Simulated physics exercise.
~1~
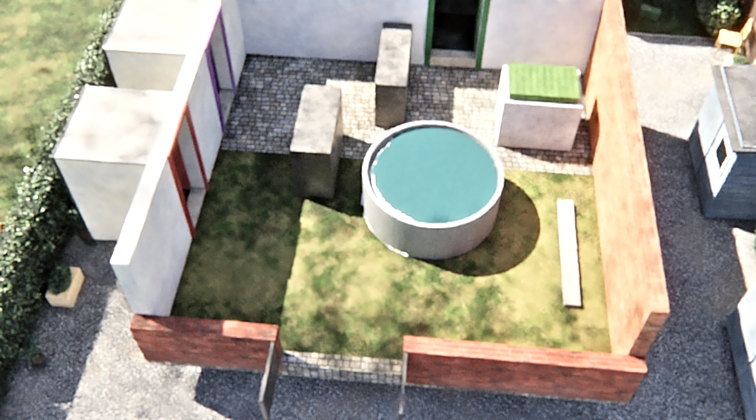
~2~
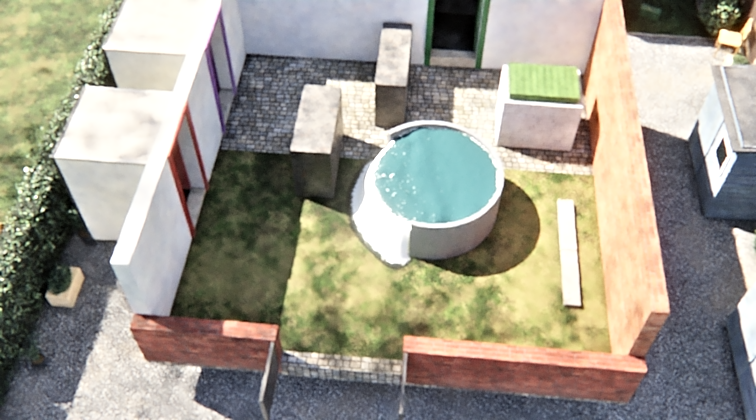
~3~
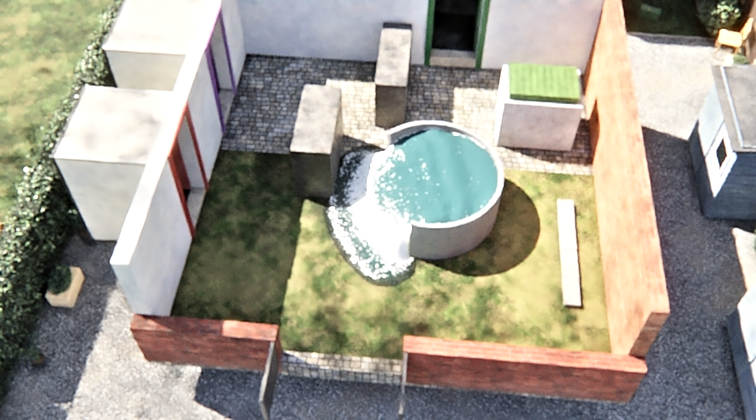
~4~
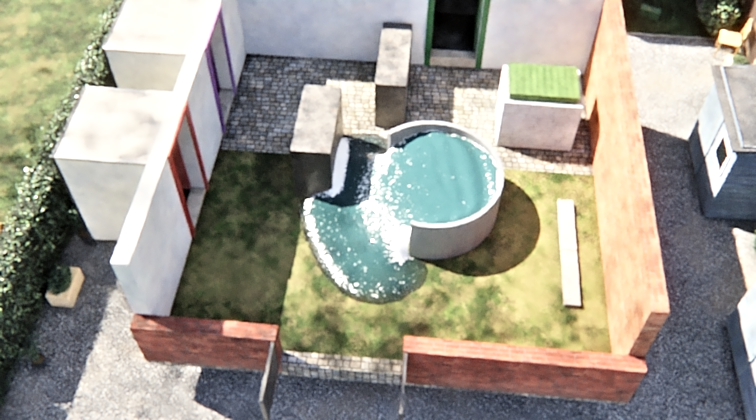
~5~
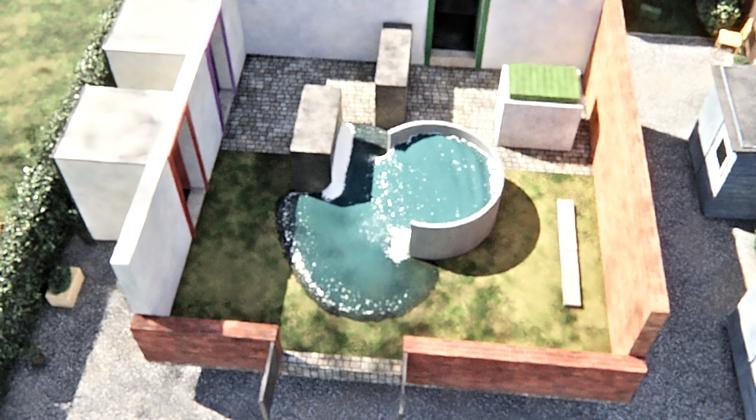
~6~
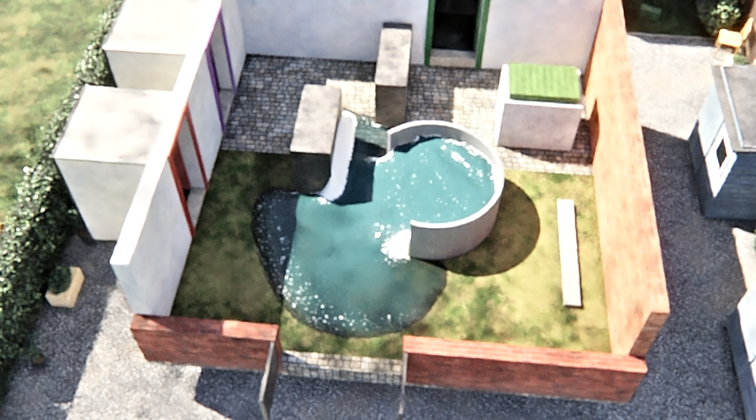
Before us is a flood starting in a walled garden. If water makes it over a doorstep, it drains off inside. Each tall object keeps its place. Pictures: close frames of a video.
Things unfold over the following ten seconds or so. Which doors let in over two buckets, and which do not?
Here is how it goes: The red door does, the green door does not, the purple door does not.
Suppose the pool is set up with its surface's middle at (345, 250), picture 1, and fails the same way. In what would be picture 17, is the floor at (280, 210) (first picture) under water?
Well, it ends up swamped there.
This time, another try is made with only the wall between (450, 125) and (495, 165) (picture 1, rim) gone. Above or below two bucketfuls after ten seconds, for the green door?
I reckon green overshoots.
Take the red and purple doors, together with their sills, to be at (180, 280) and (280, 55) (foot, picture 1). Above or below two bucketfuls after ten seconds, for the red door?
Here the red door overshoots the mark.
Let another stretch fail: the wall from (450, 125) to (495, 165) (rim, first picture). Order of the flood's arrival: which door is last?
My answer is the one in red.
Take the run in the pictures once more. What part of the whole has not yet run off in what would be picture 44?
Result: Close to 84 %.
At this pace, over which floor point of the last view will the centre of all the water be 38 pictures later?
The water centres close to (327, 189).
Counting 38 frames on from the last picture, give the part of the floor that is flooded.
Close to 80 %.
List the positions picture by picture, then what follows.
Still water in the pool at (433, 174), in the first frame.
The front is at a hidden place, out from the gap at (368, 204), in the second frame.
The front is at (362, 149), out from the gap at (368, 205), in the third frame.
The front is at (344, 139), out from the gap at (368, 207), in the fourth frame.
The front is at a hidden place, out from the gap at (368, 207), in the fifth frame.
The front is at a hidden place, out from the gap at (368, 207), in the sixth frame.
A moment on, water covers 40 % of the floor; the red door wet at the sill, nothing in, the green door not reached, the purple door not reached.
Next, water covers 50 % of the floor; the red door over two buckets in, the green door wet at the sill, nothing in, the purple door not reached.
Then, water covers 65 % of the floor; the red door far over two buckets in, the green door wet at the sill, nothing in, the purple door wet at the sill, nothing in.
Later, water covers 80 % of the floor; the red door far over two buckets in, the green door wet at the sill, nothing in, the purple door wet at the sill, nothing in.
In the end, water covers 95 % of the floor; the red door far over two buckets in, the green door wet at the sill, nothing in, the purple door wet at the sill, nothing in.
